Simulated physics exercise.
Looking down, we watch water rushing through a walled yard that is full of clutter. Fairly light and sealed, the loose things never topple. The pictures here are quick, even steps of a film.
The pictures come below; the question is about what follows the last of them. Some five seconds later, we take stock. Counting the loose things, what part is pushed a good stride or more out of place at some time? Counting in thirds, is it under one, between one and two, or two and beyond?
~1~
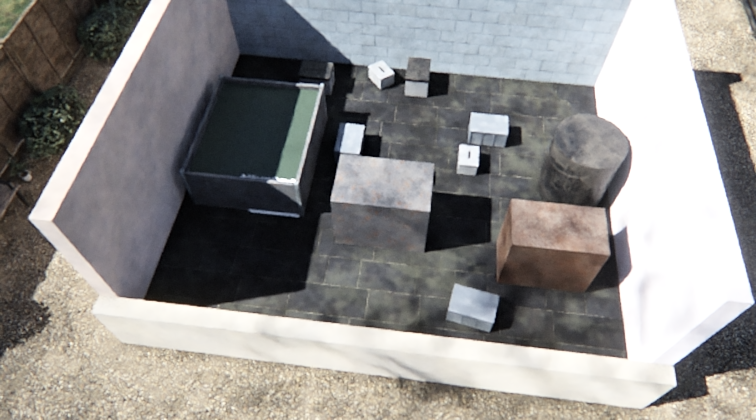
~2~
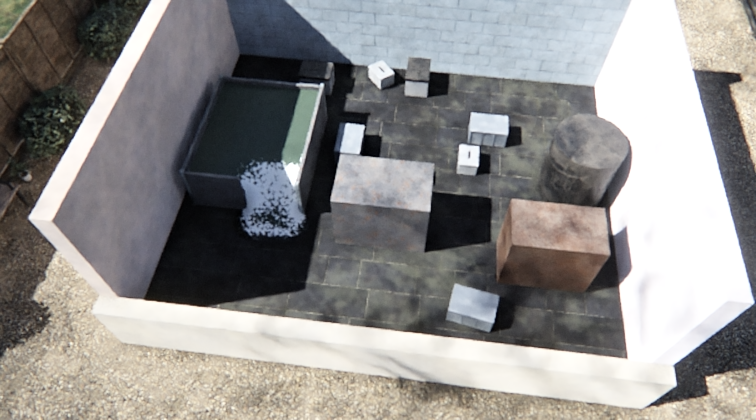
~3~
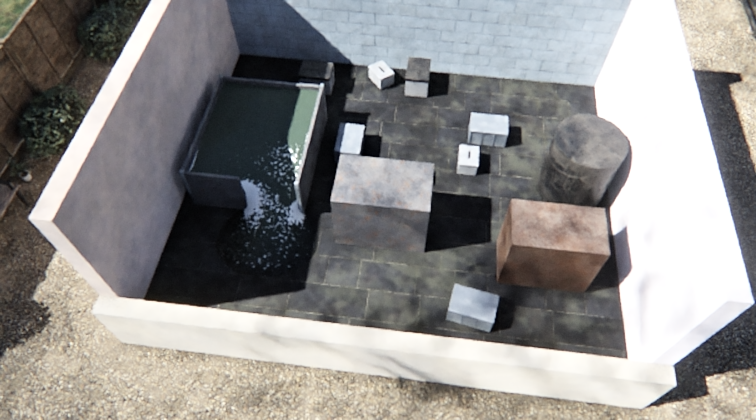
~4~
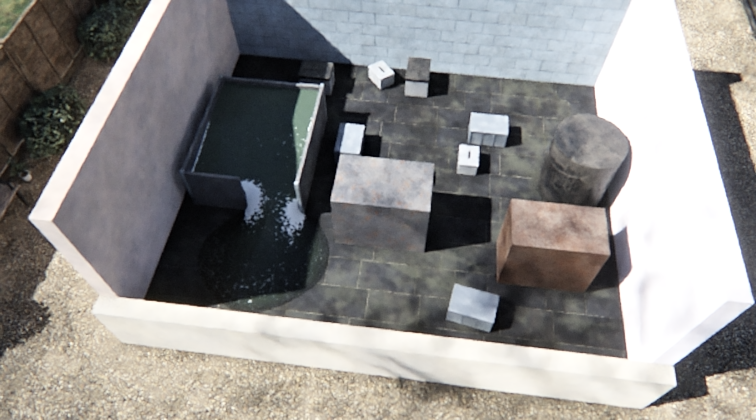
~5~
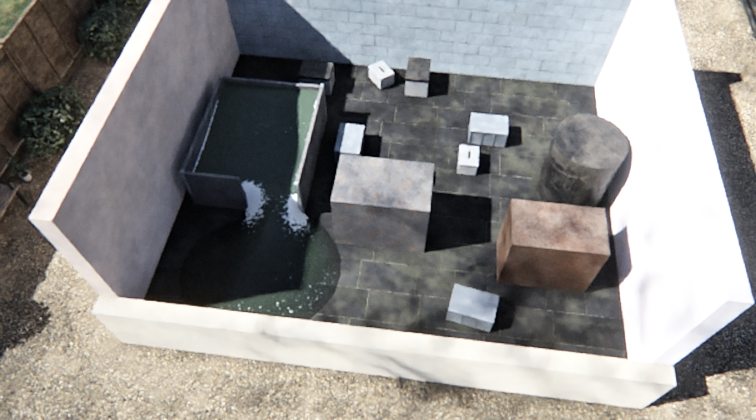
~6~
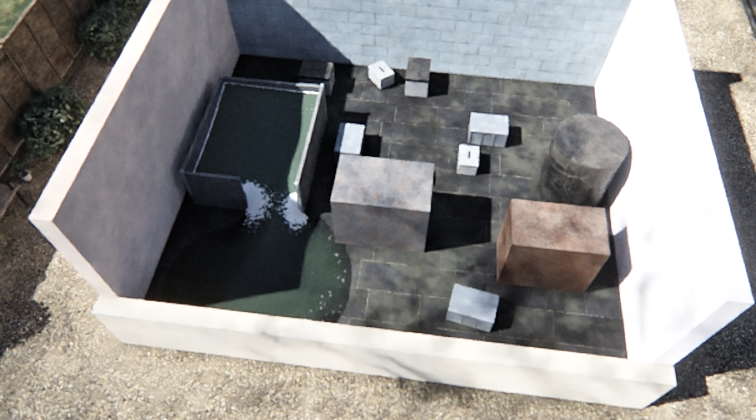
It stays in the bottom third.
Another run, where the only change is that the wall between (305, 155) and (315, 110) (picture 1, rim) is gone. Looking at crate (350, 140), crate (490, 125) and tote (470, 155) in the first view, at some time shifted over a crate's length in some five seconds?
In turn: Moved that far, moved that far, moved that far.
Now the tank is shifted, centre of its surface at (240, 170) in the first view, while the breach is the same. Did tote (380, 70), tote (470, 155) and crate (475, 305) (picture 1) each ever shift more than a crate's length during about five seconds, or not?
In order: Remained close by, went well off, went well off.
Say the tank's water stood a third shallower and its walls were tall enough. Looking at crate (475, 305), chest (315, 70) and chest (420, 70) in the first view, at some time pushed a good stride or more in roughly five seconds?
Object 1: Covered it. Object 2: Didn't cover it. Object 3: Didn't cover it.
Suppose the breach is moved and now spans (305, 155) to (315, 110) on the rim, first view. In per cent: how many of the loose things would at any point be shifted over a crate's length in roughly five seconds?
It comes to roughly 50 %.
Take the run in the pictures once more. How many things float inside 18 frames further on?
1.
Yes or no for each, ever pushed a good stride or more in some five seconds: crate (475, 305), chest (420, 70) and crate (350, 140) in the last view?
In the order given: Covered the distance, fell short, fell short.
A moment on, 0 of 8 are well off their spots; 0 afloat.
Next, 0 of 8 are well off their spots; 0 afloat.
Later, 1 of 8 are well off their spots; 1 afloat.
In the end, 1 of 8 are well off their spots, and 1 have been at some point; 1 afloat.
